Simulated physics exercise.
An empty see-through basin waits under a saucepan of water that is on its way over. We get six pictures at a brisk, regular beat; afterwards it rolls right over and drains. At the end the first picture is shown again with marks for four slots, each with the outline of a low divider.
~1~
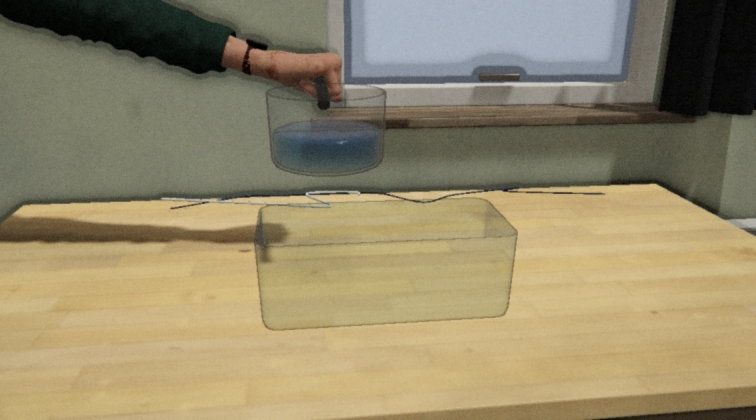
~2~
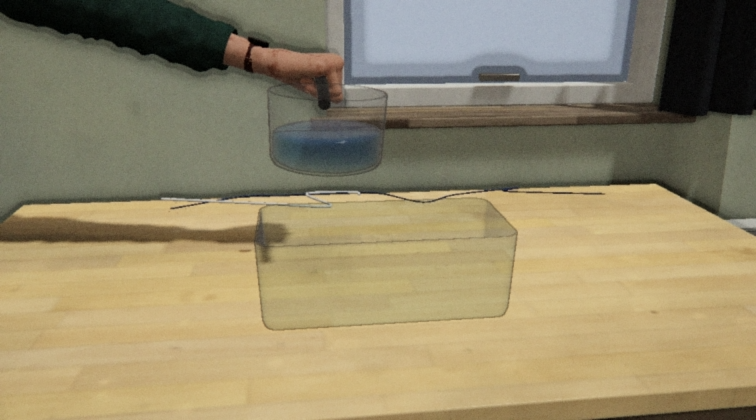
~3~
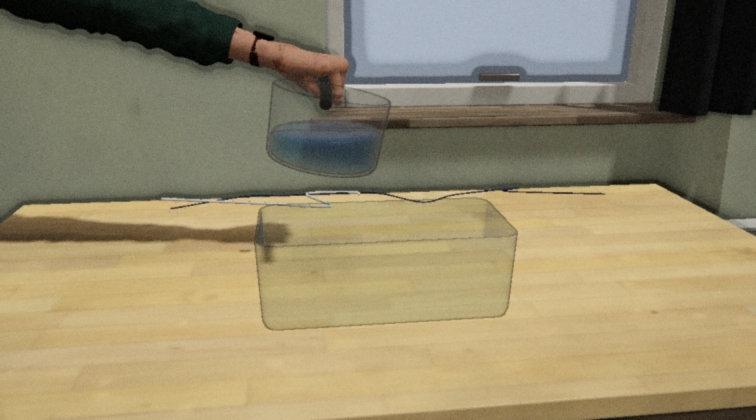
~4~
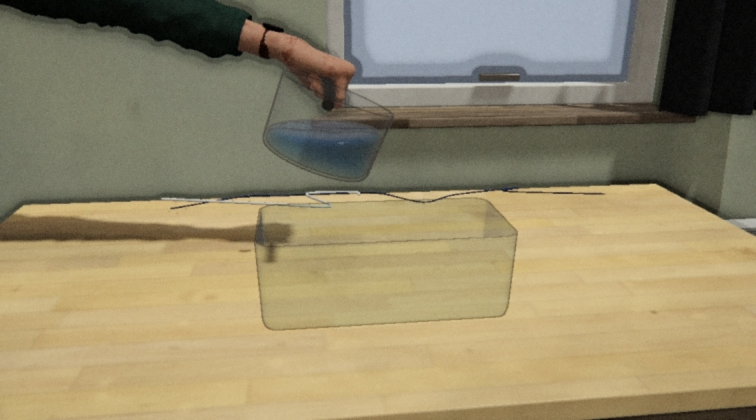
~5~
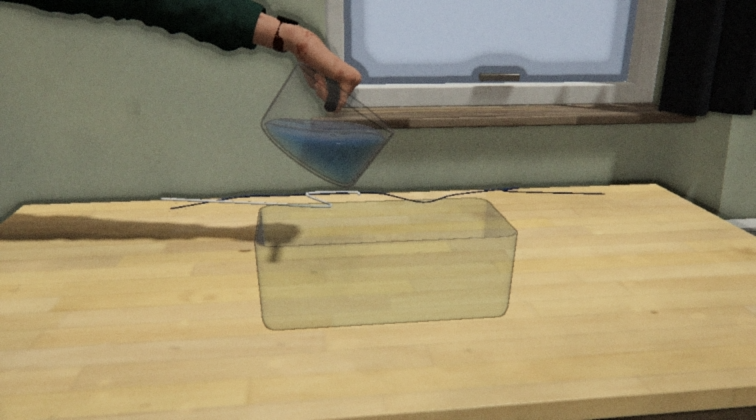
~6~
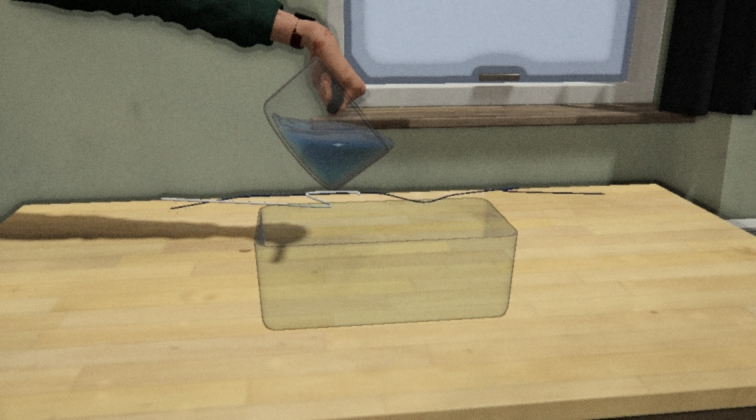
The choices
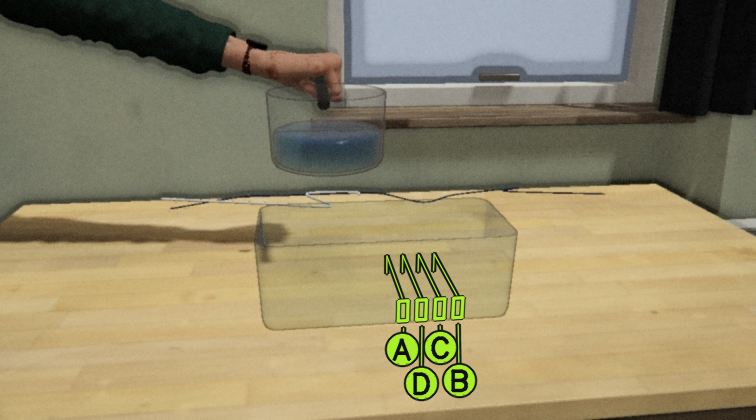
The clip shows a hand holding a see-through pan of blue liquid above an empty clear basin on a wooden table, then steadily tilting it to the right until the liquid reaches over the lip.
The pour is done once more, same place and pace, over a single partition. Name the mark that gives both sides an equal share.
Best: D.
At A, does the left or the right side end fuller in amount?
The right one.
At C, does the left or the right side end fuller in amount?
More ends on the left.
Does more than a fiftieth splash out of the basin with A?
No.
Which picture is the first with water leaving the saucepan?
Picture 6.
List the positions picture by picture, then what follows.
In the first picture, upright, lip at (383, 90); basin from (262, 327) to (507, 313); nothing has left yet.
In the second picture, tipped about 3°, lip at (384, 93); nothing has left yet.
In the third picture, tipped about 10°, lip at (388, 100); nothing has left yet.
In the fourth picture, tipped about 21°, lip at (392, 113); nothing has left yet.
In the fifth picture, tipped about 36°, lip at (392, 129); nothing has left yet.
In the sixth picture, tipped about 52°, lip at (388, 147); water is over the lip, down to (388, 147).
On the marked copy, A at (403, 327); B at (458, 324); C at (440, 325); D at (421, 326).
With A, about 16 % ends left of the wall and 84 % right of it.
With B, about 84 % ends left of the wall and 13 % right of it; 3 % is lost outside.
With C, about 78 % ends left of the wall and 18 % right of it; 4 % is lost outside.
With D, about 47 % ends left of the wall and 52 % right of it.
